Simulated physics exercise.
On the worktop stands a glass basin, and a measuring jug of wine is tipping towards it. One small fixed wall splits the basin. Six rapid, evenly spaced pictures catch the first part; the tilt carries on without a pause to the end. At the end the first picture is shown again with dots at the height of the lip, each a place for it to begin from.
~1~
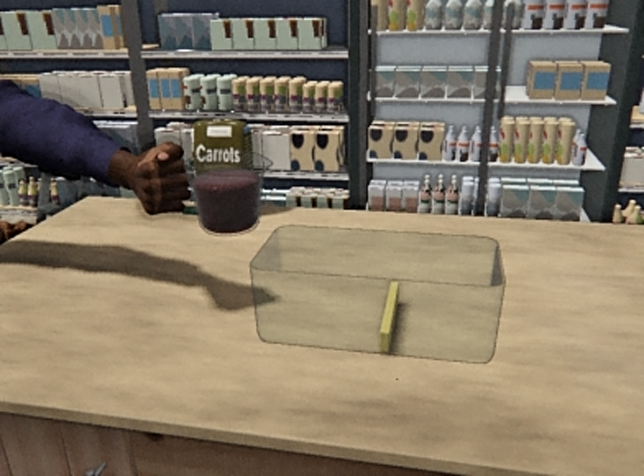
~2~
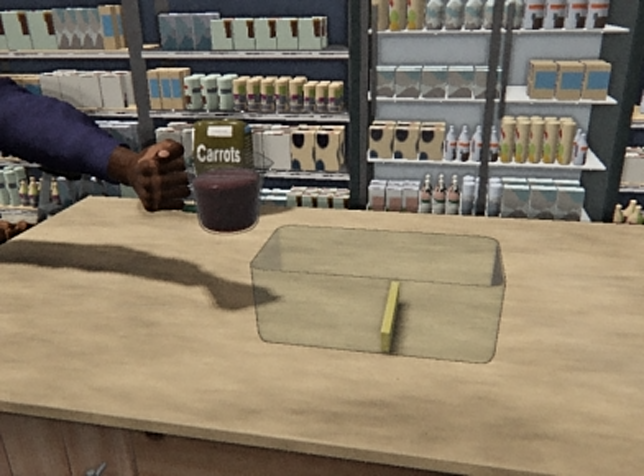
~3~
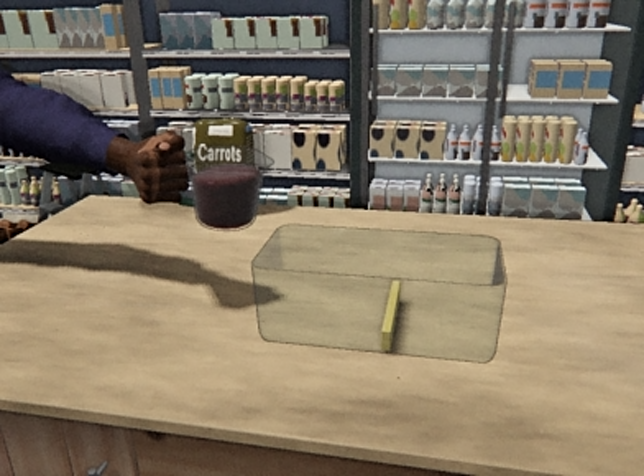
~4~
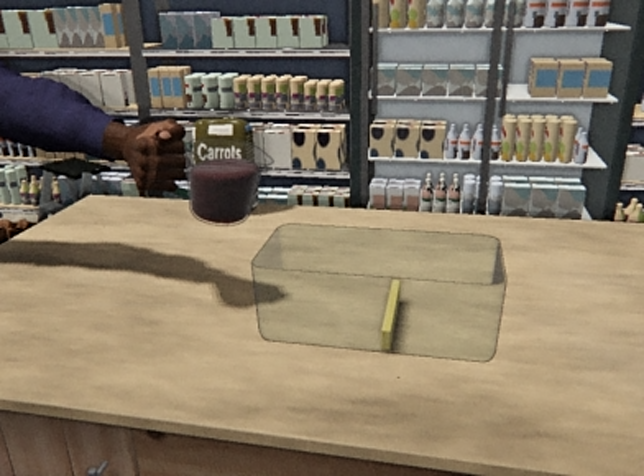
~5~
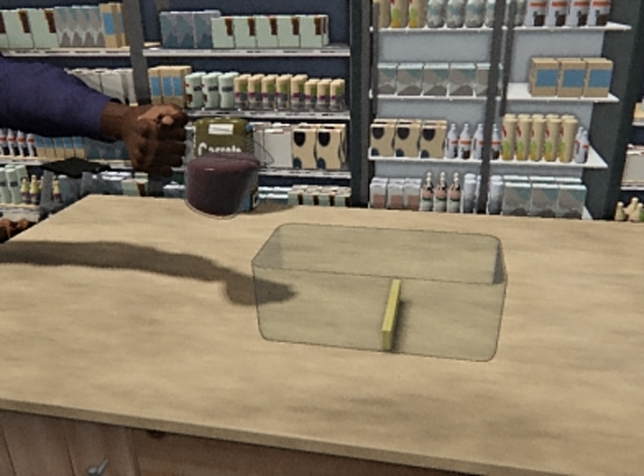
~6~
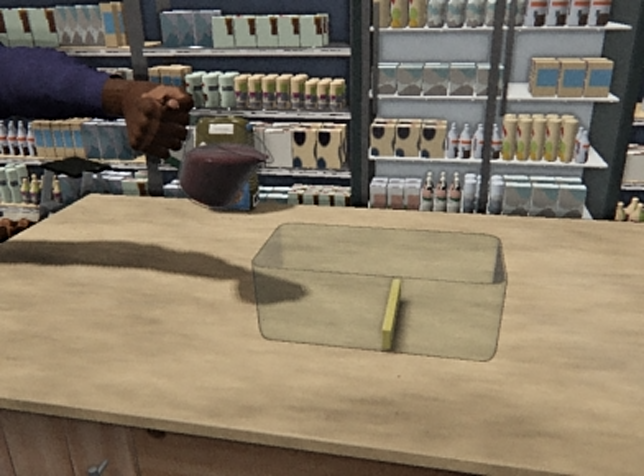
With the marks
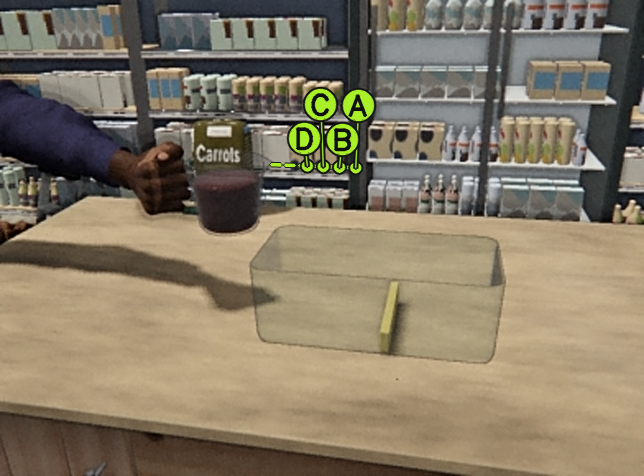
At first, a hand at the left holds a clear jug of dark red wine upright beside a glass basin on a wooden worktop, with stocked shelves behind. The hand then gradually tilts the jug to the right, towards the basin, and the wine slants inside, with none leaving the jug.
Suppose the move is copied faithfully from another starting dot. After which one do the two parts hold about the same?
Choose C.
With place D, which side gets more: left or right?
The left one.
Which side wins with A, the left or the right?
The right one.
On the marked copy, A at (355, 167); B at (339, 167); C at (323, 166); D at (307, 166).
If A is chosen, about 8 % ends left of the wall and 90 % right of it.
If B is chosen, about 15 % ends left of the wall and 83 % right of it.
If C is chosen, about 53 % ends left of the wall and 45 % right of it.
If D is chosen, about 89 % ends left of the wall and 9 % right of it.
